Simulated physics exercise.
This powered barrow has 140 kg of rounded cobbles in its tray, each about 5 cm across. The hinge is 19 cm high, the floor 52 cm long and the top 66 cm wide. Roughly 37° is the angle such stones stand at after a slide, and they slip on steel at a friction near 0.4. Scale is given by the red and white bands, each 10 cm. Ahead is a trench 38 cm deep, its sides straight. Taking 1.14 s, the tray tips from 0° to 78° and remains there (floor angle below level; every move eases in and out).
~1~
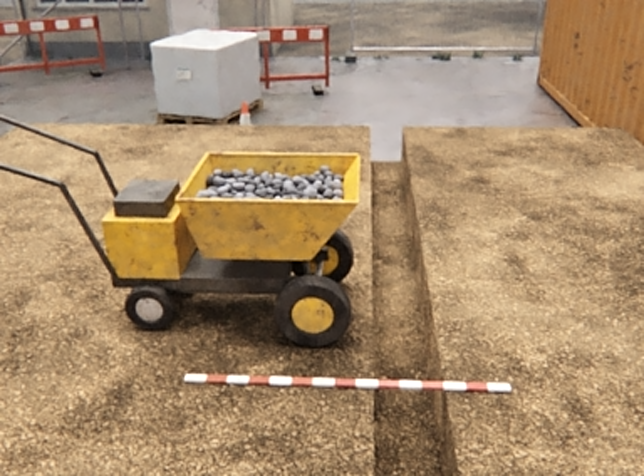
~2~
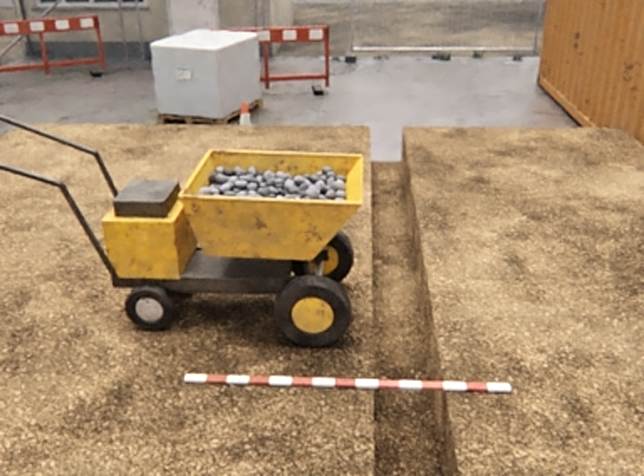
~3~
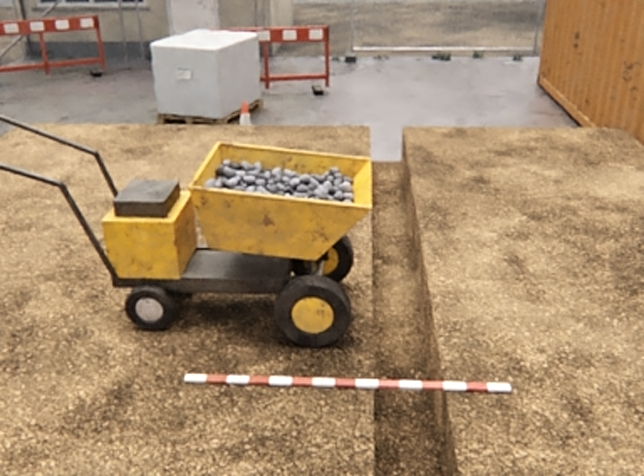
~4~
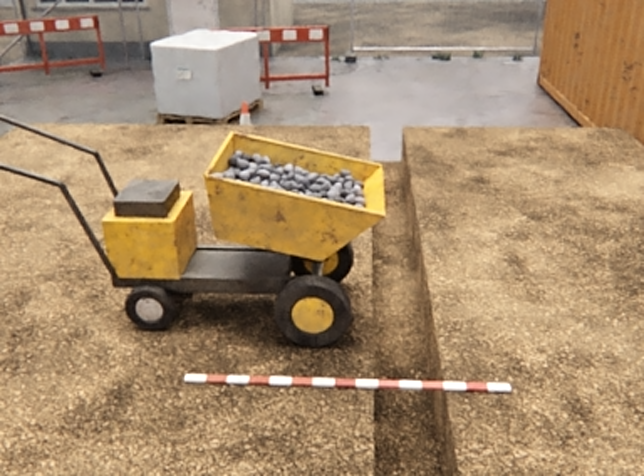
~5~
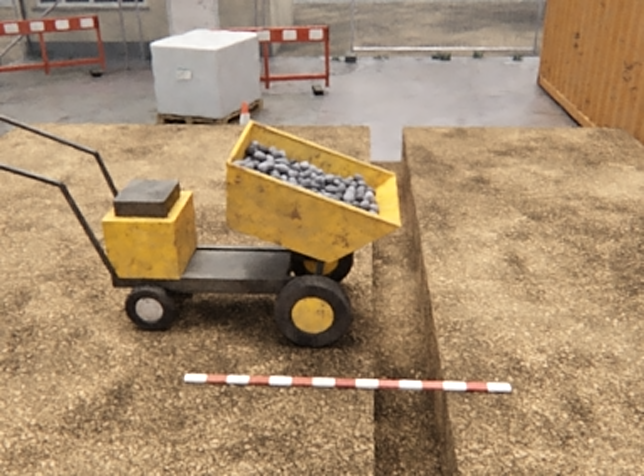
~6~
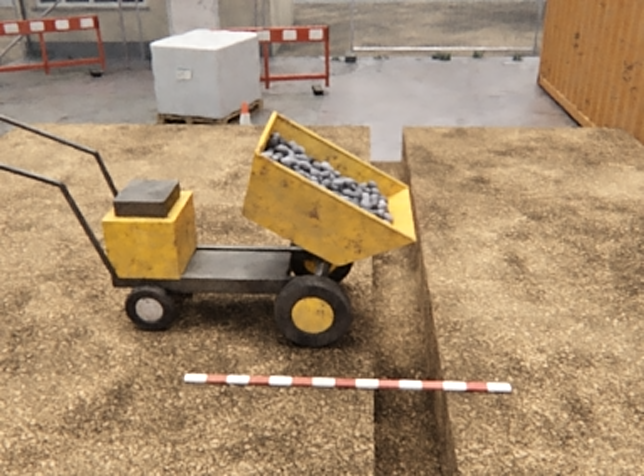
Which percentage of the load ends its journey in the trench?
Roughly 3 per cent.
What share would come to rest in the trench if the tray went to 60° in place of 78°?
Roughly 10% would end there.
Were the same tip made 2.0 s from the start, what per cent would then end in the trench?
In that case some 5 per cent.
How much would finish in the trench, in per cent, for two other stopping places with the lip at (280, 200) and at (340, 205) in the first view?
The first gives about 100 percent and the second about 30 percent.
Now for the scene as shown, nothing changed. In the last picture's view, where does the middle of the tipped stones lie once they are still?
I'd point somewhere around (491, 313).
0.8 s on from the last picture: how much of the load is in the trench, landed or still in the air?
By then, around 0 percent.
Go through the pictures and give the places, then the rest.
In the first picture, lip at (357, 203), floor tilted 0°, highest stones at (288, 182).
In the second picture, lip at (361, 204), floor tilted 2°, highest stones at (269, 183).
In the third picture, the tray is at 6°, its lip at (370, 208); the top of the load is at (252, 175).
In the fourth picture, the tray is at 12°, its lip at (384, 215); the top of the load is at (250, 168).
In the fifth picture, lip at (400, 226), floor tilted 21°, highest stones at (258, 158).
In the sixth picture, the tray is at 30°, its lip at (415, 241); the top of the load is at (275, 148).
Then, 0.4 s after the last picture the floor is at 66°, 100 % in the tray; the foremost stones are at (446, 288).
Then, 0.8 s after the last picture the floor is at 78°, 61 % in the tray, 39 % past the trench; the foremost stones are at (558, 319).
Then, 1.1 s after the last picture the floor is at 78°, 28 % in the tray, 1 % in the trench, 71 % past the trench; the foremost stones are past the picture's edge.
Then, 3.1 s after the last picture the floor is at 78°, 21 % in the tray, 3 % in the trench, 76 % past the trench; the foremost stones are past the picture's edge.
